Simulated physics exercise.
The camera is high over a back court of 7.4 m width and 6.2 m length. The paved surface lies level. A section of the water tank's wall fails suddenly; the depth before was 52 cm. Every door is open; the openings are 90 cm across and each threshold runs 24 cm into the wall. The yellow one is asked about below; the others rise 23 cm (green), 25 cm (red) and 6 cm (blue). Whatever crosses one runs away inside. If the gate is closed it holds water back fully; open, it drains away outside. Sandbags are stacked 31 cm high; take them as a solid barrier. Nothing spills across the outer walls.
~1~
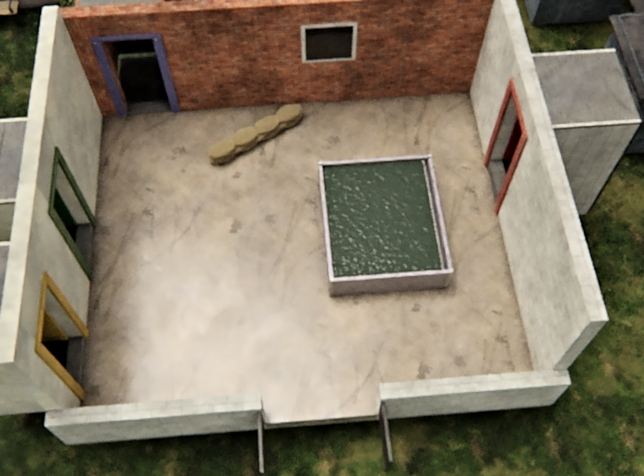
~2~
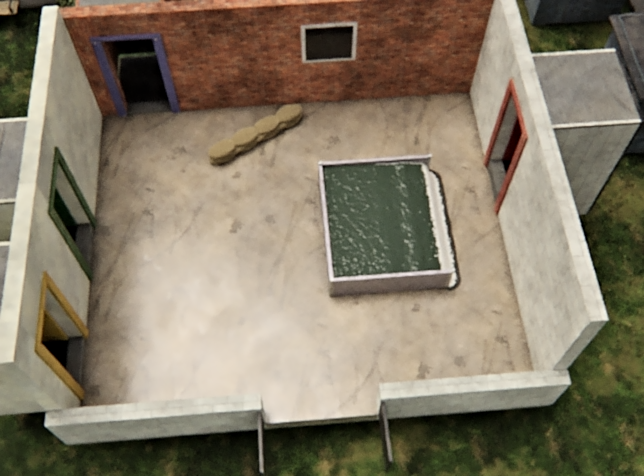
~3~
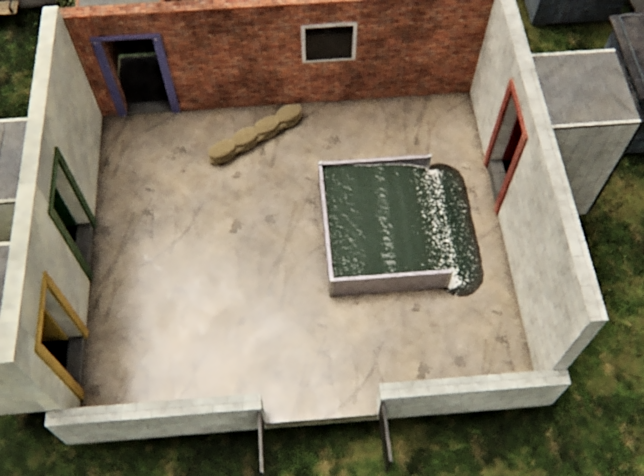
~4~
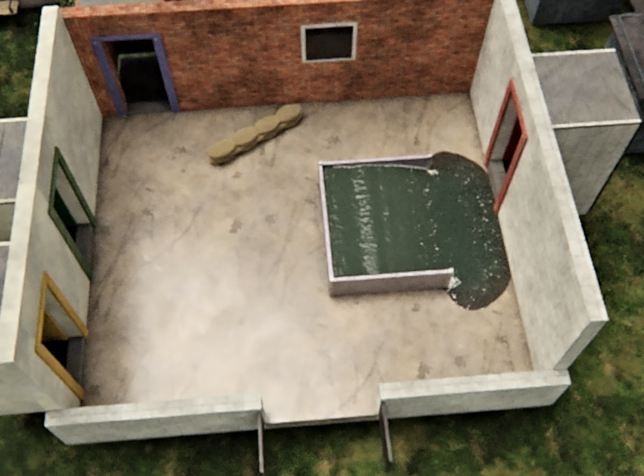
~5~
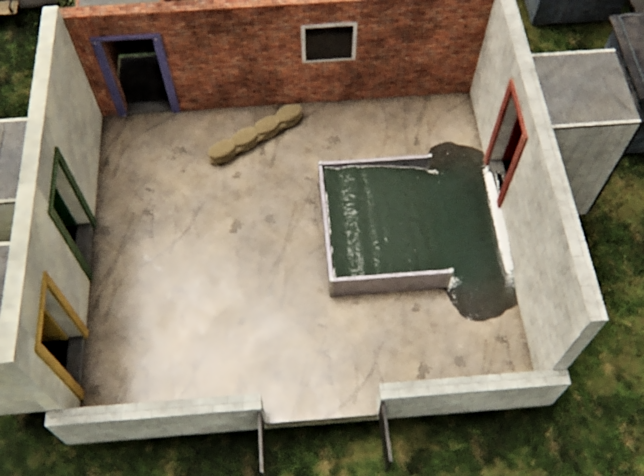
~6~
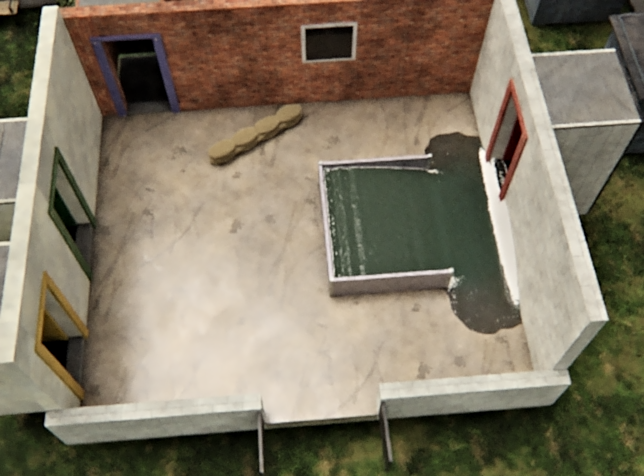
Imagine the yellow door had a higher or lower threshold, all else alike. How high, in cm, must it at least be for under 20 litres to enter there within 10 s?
At least 5 cm or so.
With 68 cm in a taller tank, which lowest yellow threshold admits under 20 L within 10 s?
Some 8.0 cm.
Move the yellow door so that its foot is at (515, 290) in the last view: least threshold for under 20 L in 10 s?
Roughly 21 cm.
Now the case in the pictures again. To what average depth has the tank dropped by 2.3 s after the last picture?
Some 14 cm.
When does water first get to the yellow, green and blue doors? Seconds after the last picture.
Yellow 4.5 s, green 5.5 s, blue 3.6 s.
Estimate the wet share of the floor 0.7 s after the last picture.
About 15 per cent.
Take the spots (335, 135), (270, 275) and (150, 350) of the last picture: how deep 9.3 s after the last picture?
In that order: 6, 3 and 7 cm.
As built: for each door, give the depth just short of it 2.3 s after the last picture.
In cm: Yellow 0, green 0, red 19, blue 0.
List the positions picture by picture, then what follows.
The first picture shows still water, 52 cm deep, in the water tank at (383, 217); the yellow door at (65, 342) is dry.
In the second picture, water pours out at (435, 224) and has run 0.2 m, to (455, 282); about 10 cm deep outside, 52 cm at the back.
In the third picture, water pours out at (435, 224) and has run 0.6 m, to (478, 277); about 11 cm deep outside, 52 cm at the back.
In the fourth picture, water pours out at (435, 225) and has run 1.2 m, to (507, 269); about 8 cm deep outside, 52 cm at the back.
In the fifth picture, water pours out at (435, 225) and has run 1.3 m, to (505, 197); about 10 cm deep outside, 50 cm at the back.
In the sixth picture, the front is at (481, 140), 1.4 m from the gap at (435, 225); 4.1 m2 of floor is wet, 43 cm left at the back; 6.3 m in a straight line remain to the yellow door at (65, 342).
Then, 0.7 s after the last picture water covers 15 % of the floor, deepest (40 cm) near (492, 234); it has not reached the yellow door.
Then, 2.3 s after the last picture water covers 30 % of the floor, deepest (30 cm) near (470, 95); it has not reached the yellow door.
Then, 9.3 s after the last picture water covers 95 % of the floor, deepest (10 cm) near (80, 423); 7 cm at the yellow door, 0 litres in over its 14 cm threshold.
At the yellow door as built, the water peaked near 9 cm, 7.9 s after the last picture.
With a threshold of 4 cm, 30 litres would have come in within the 10 s; with 5.5 cm, 13 litres. So under 20 litres takes about 5 cm.
